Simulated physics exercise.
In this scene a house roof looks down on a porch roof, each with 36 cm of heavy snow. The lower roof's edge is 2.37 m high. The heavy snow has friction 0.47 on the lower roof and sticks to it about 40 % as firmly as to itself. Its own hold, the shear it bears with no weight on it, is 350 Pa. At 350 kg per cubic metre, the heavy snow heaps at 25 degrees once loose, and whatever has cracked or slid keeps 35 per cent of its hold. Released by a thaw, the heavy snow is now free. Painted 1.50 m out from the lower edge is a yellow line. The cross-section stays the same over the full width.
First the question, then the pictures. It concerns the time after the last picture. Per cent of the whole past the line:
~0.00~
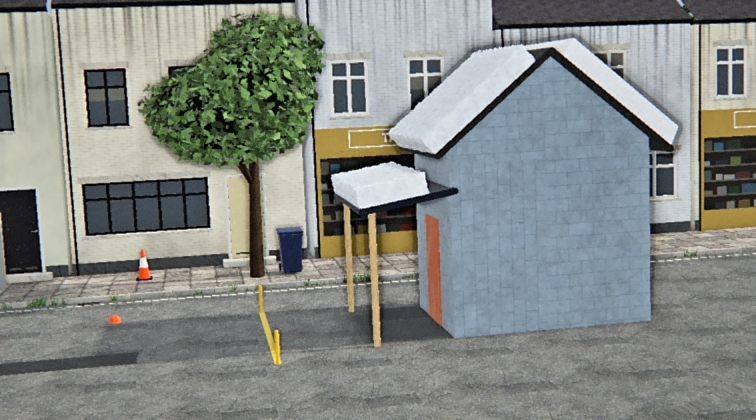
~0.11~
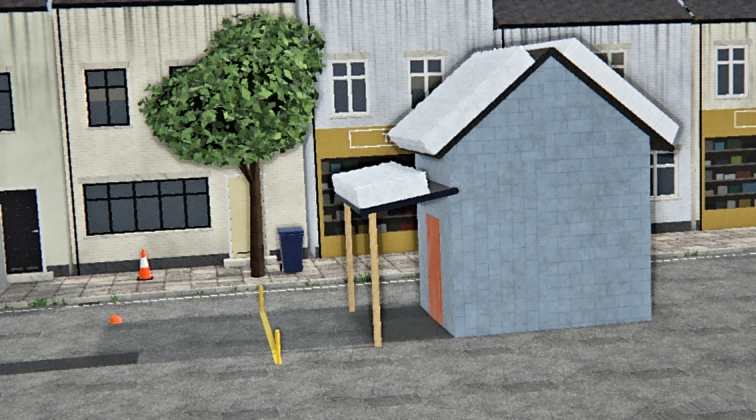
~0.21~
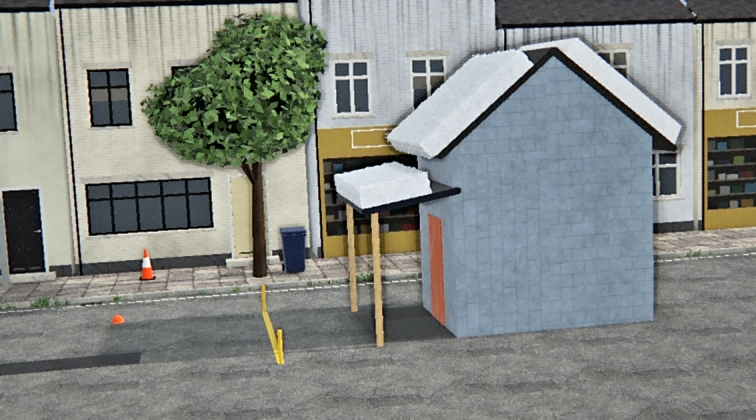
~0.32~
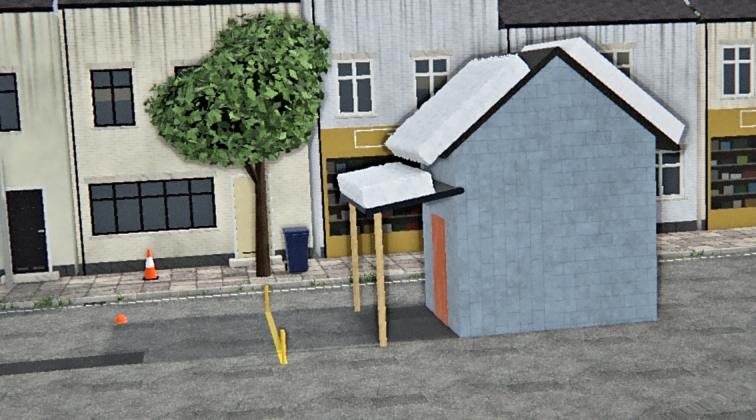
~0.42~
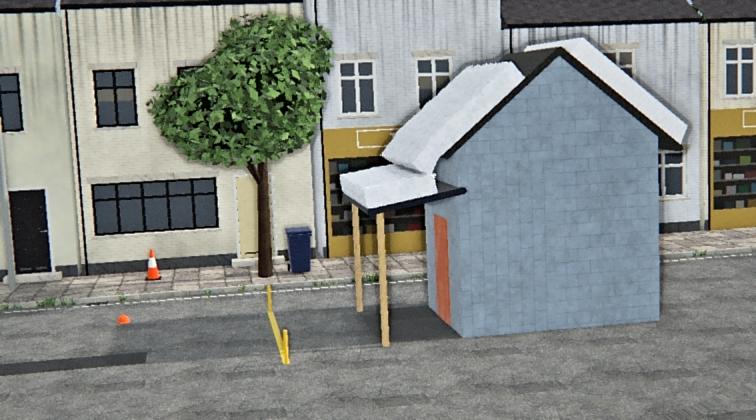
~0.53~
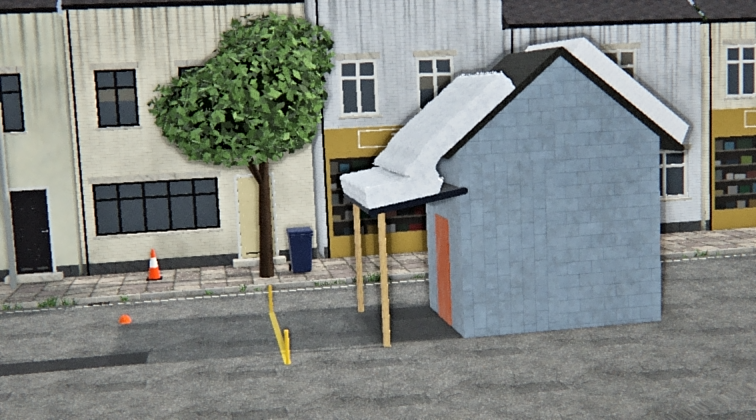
35 out of 100.
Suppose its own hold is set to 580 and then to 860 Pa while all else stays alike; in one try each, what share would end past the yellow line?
Respectively, close to 25 % and close to 14 %.
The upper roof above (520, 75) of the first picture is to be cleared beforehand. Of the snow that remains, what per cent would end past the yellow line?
It would be near 25 %.
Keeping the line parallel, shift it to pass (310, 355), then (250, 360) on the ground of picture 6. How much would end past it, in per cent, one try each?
The first line gives 45 in a hundred and the second 25 in a hundred.
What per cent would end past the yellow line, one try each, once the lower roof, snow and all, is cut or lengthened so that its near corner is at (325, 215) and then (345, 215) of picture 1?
Roughly 20 % and then 30 %.
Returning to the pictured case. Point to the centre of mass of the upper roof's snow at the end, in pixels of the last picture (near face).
I'd place it around (300, 304).
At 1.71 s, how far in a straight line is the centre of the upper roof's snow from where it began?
About 3.8 m.
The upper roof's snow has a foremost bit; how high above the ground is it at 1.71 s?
Height: Approx. 0.0 m.
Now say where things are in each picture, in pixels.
In the first picture, leading edge of the heavy snow at (433, 153).
In the second picture, leading edge of the heavy snow at (432, 154), its middle shifted 3.1 cm, 2 % of it past the upper edge, in one piece.
In the third picture, leading edge of the heavy snow at (431, 143), its middle shifted 12 cm, 5 % of it past the upper edge, in one piece.
In the fourth picture, leading edge of the heavy snow at (428, 146), its middle shifted 25 cm, 11 % of it past the upper edge, in one piece.
In the fifth picture, leading edge of the heavy snow at (422, 155), its middle shifted 45 cm, 20 % of it past the upper edge, cracking.
In the sixth picture, leading edge of the heavy snow at (414, 165), its middle shifted 68 cm, 31 % of it past the upper edge, in one piece.
After 1.07 s, none is below the lower edge and 0 % is past the line.
After 1.71 s, 55 % is below the lower edge and 14 % is past the line.
After 2.36 s, 67 % is below the lower edge and 35 % is past the line.
After 3.00 s, 67 % is below the lower edge and 35 % is past the line.
After 3.30 s, at the end, 67 % is below the lower edge and 35 % is past the line.
